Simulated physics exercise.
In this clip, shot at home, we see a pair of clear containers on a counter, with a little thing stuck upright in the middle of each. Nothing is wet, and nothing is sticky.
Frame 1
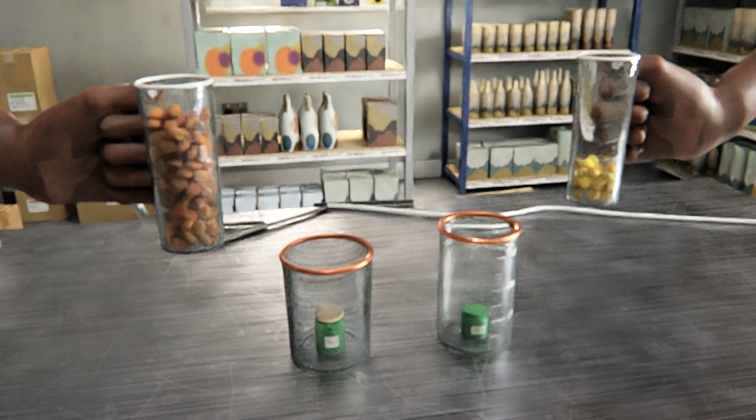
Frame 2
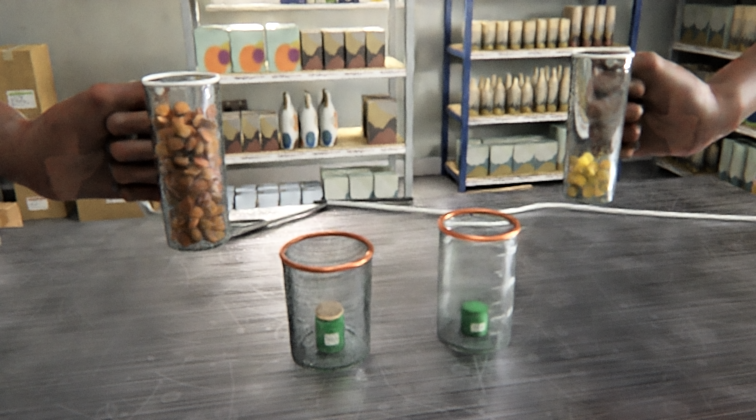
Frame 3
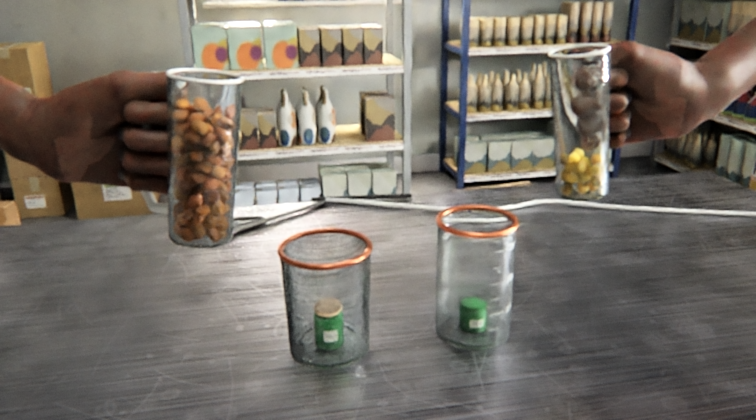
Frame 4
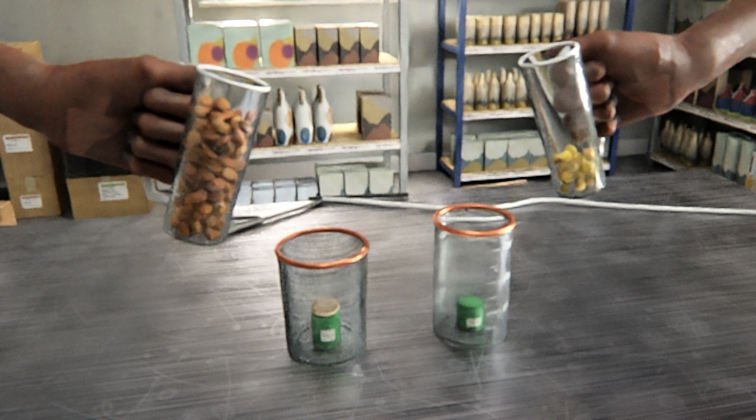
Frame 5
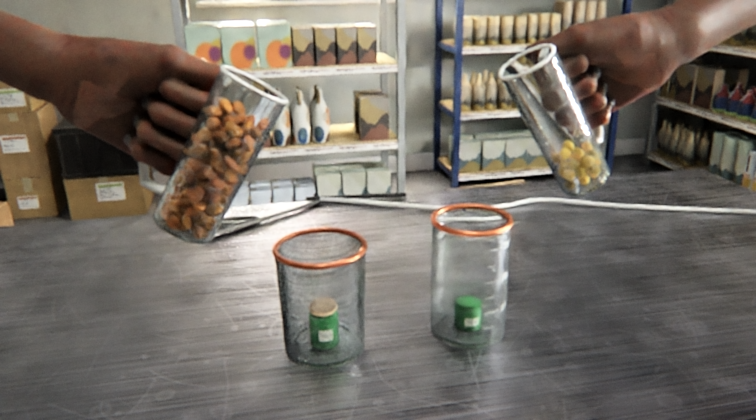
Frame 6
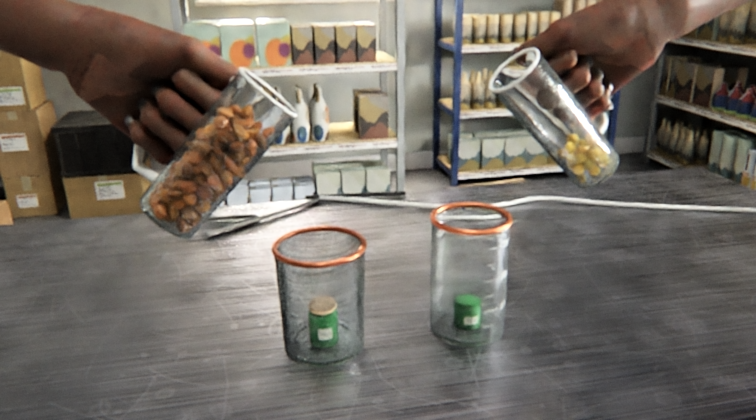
Two hands held up clear cups, the left mostly full of brown kibble and the right with a few yellow puffs, and gradually tilted them inward above two glass containers holding small green canisters.
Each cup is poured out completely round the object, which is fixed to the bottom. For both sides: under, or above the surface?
In the end the left object is swallowed up, and the right object pokes through.
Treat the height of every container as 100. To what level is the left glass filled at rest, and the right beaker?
I get 60 % for the left and 15 % for the right.
Then, 0.55 s after the last picture, left glass empty, all of its cupful still in the cup; right beaker empty, all of its cupful still in the cup.
Then, 1.03 s after the last picture, left glass nearly empty, most of its cupful still in the cup; right beaker empty, all of its cupful still in the cup.
Then, 1.44 s after the last picture, left glass half full, none of its cupful still in the cup; right beaker nearly empty, none of its cupful still in the cup.
At rest, left glass two thirds full (surface near (321, 283)), nothing beside it; right beaker nearly empty (surface near (467, 308)), nothing beside it; the left thing is covered; the right thing is still showing.
